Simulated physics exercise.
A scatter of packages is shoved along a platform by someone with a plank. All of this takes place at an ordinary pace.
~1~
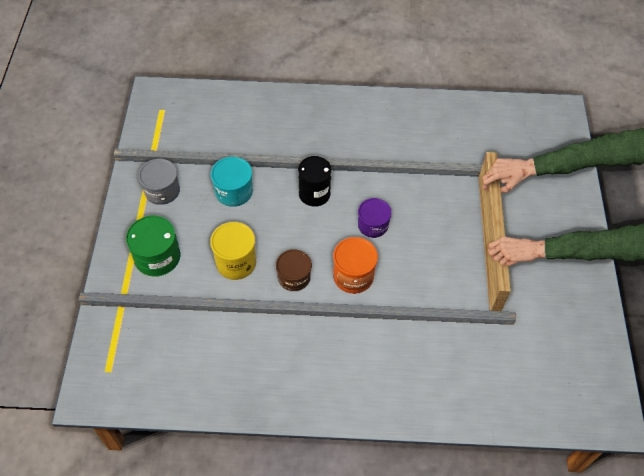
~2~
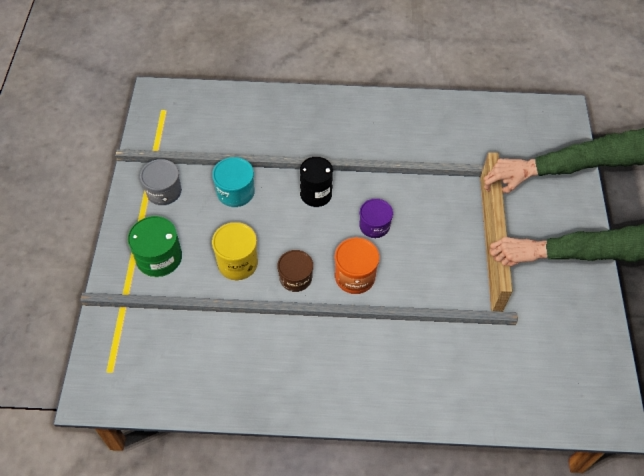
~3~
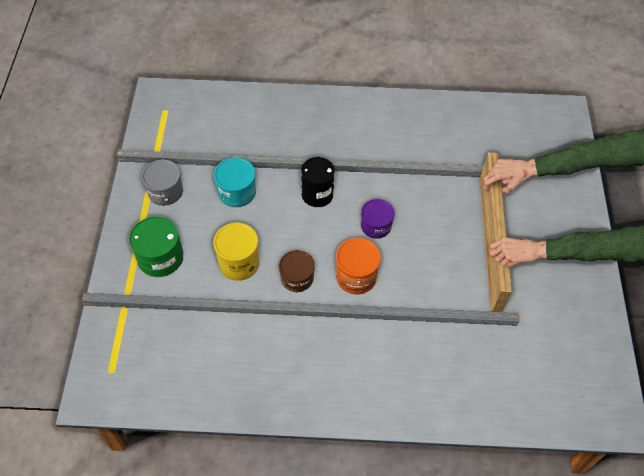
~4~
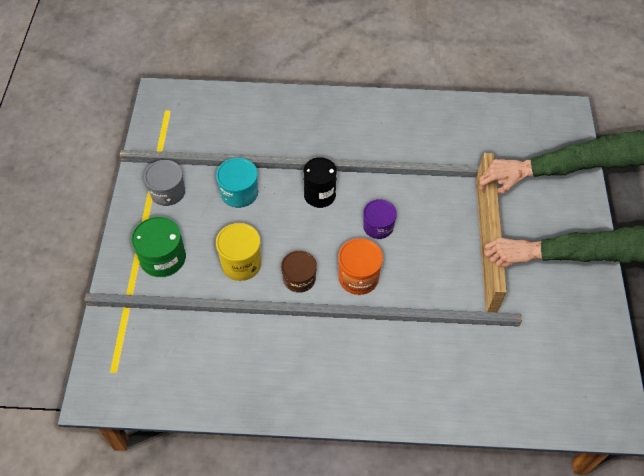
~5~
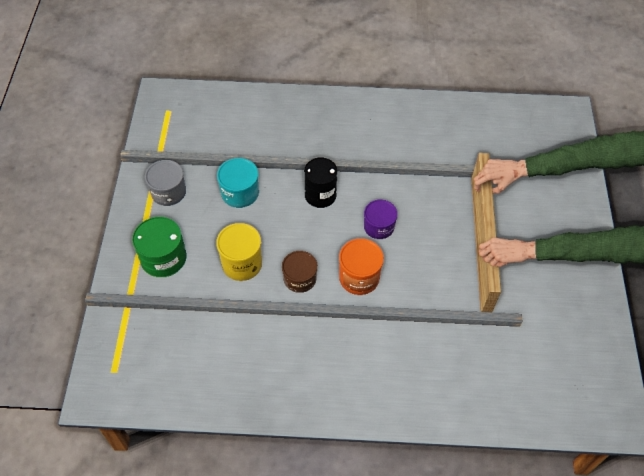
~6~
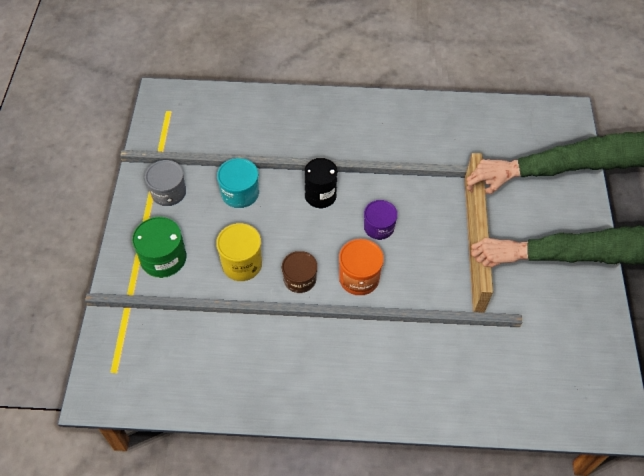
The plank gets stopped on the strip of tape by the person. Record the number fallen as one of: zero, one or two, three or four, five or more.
Number fallen: Three or four.
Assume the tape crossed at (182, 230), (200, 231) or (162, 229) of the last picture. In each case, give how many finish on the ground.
Try 1: 1; try 2: 0; try 3: 2.
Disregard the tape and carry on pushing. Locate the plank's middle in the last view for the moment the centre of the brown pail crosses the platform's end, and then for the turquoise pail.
About (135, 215), and about (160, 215) for the other.
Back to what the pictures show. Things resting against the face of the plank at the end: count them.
That makes 3.
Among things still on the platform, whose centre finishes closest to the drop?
The brown pail is the one.
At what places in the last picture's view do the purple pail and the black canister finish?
The purple pail comes to rest at (132, 197), and the black canister comes to rest at (136, 166).
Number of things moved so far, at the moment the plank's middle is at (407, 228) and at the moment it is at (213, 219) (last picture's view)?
Counts: 0 / 8.
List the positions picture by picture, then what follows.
The first picture shows grey pail (160, 182); green canister (154, 246); turquoise pail (233, 182); plank (493, 230); tape (138, 227).
The second picture shows green canister (156, 247); plank (495, 230).
The third picture shows turquoise pail (236, 183); brown pail (297, 272).
The fourth picture shows grey pail (166, 183); purple pail (379, 220).
The fifth picture shows green canister (160, 247); black canister (321, 183).
The sixth picture shows grey pail (166, 184); green canister (160, 247); turquoise pail (239, 184); plank (478, 231); tape (144, 228).
Early on, none off yet; grey pail at rest near (166, 184); green canister at rest near (160, 247); turquoise pail at rest near (239, 184).
A while later, none off yet; grey pail travelled about its own width near (120, 183); green canister travelled about its own width near (123, 247); turquoise pail travelled well along near (160, 180).
Finally, the number that fall off is three or four; lost, yellow pail, turquoise pail, green canister and grey pail.
